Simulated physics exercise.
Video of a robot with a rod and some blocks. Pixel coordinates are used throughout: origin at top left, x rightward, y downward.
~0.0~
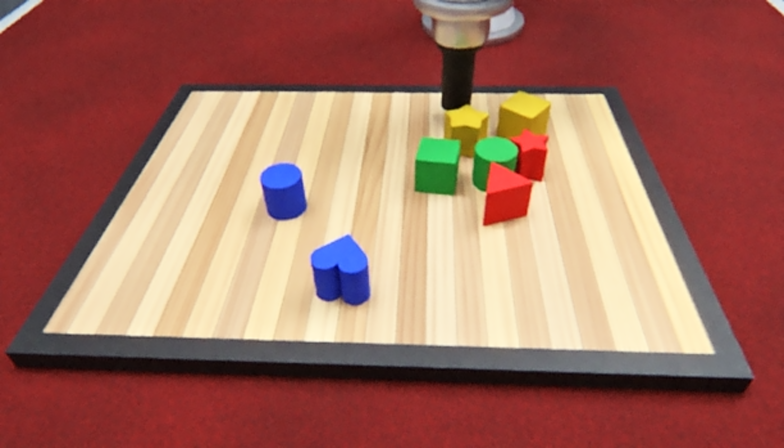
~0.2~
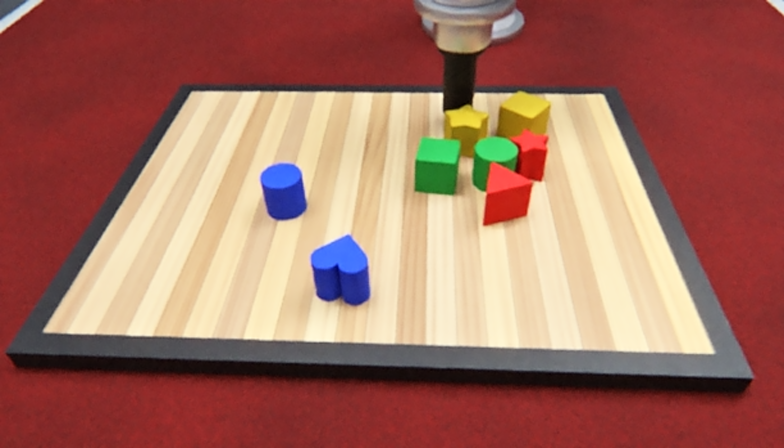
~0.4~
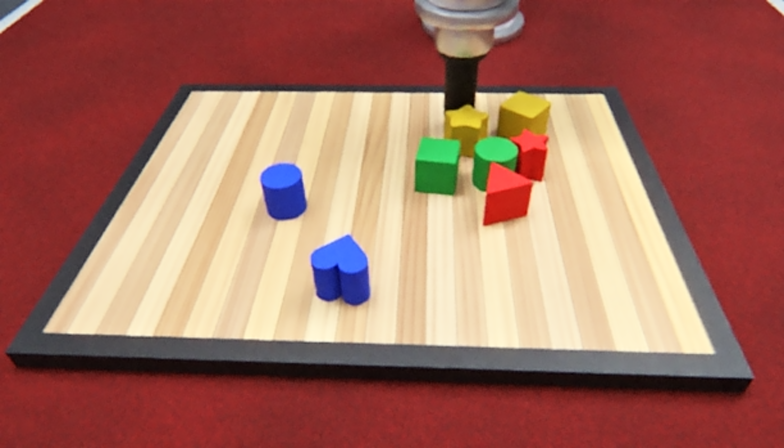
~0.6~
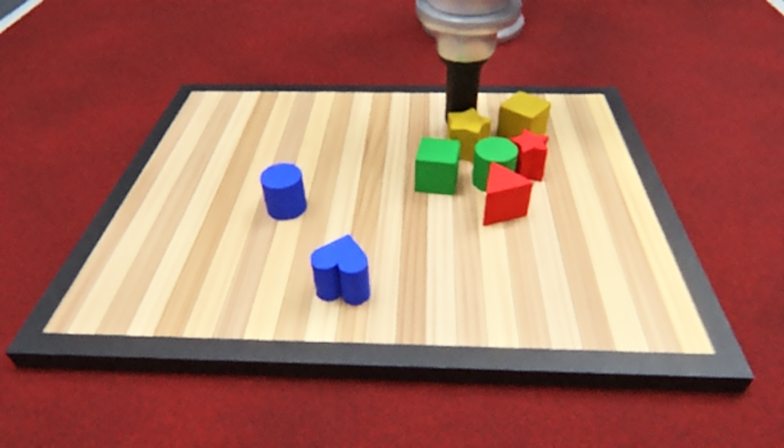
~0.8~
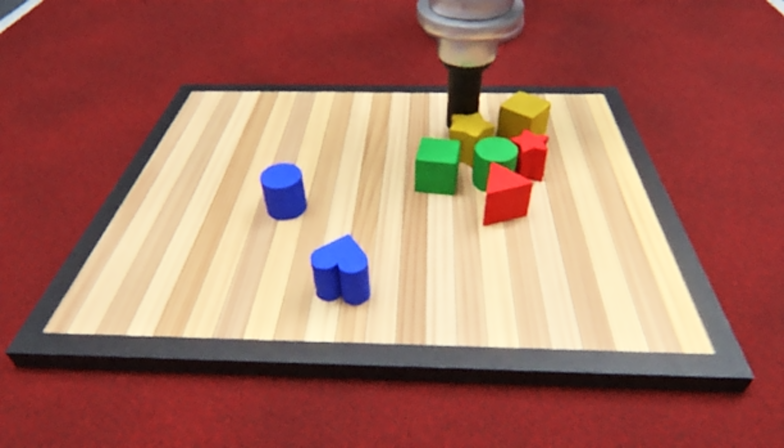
To begin with, a dark rod on a robot stands behind a yellow star near a green cube, a green cylinder and other blocks on a wooden board. The rod creeps forward and nudges the star slightly toward the viewer and right, while the other blocks stay in place.
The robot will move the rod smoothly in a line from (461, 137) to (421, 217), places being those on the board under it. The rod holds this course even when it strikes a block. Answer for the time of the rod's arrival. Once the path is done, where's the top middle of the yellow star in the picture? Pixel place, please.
Its top middle: (470, 166).
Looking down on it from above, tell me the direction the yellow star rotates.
Looking down, my answer is that the yellow star rotates anticlockwise.
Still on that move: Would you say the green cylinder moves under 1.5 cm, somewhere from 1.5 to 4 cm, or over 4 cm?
It will move between 1.5 and 4 cm.
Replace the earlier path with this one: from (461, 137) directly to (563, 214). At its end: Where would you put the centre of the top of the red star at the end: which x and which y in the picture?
That would be at about pixel (582, 159).
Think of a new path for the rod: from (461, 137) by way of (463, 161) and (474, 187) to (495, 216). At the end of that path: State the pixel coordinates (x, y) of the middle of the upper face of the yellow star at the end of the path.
Near (523, 205).
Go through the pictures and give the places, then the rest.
In the first frame, lower end of the rod at (456, 106), tops of blocks, green square at (438, 149), yellow star at (467, 116), green cylinder at (496, 149), red three-sided block at (504, 178).
In the second frame, rod at (457, 110), blocks as before.
In the third frame, rod at (459, 115), blocks as before.
In the fourth frame, rod at (460, 120), yellow star at (468, 120).
In the fifth frame, rod at (462, 125), green square at (438, 149), yellow star at (471, 123), green cylinder at (496, 149), red three-sided block at (504, 178).
The first path, step by step. One third of the way, rod at (449, 149); green square at (431, 161), turned 40° clockwise; yellow star at (469, 146), turned 20° anticlockwise; green cylinder at (507, 156); red three-sided block at (504, 181).
Two thirds of the way, rod at (436, 175); green square at (420, 177), turned 25° clockwise; yellow star at (472, 163), turned 60° anticlockwise; green cylinder at (513, 159); red three-sided block at (508, 186), turned 15° anticlockwise.
At the end, rod at (422, 205); green square at (400, 208), turned 25° clockwise; yellow star at (470, 166), turned 75° anticlockwise; green cylinder at (513, 159); red three-sided block at (509, 187), turned 20° anticlockwise.
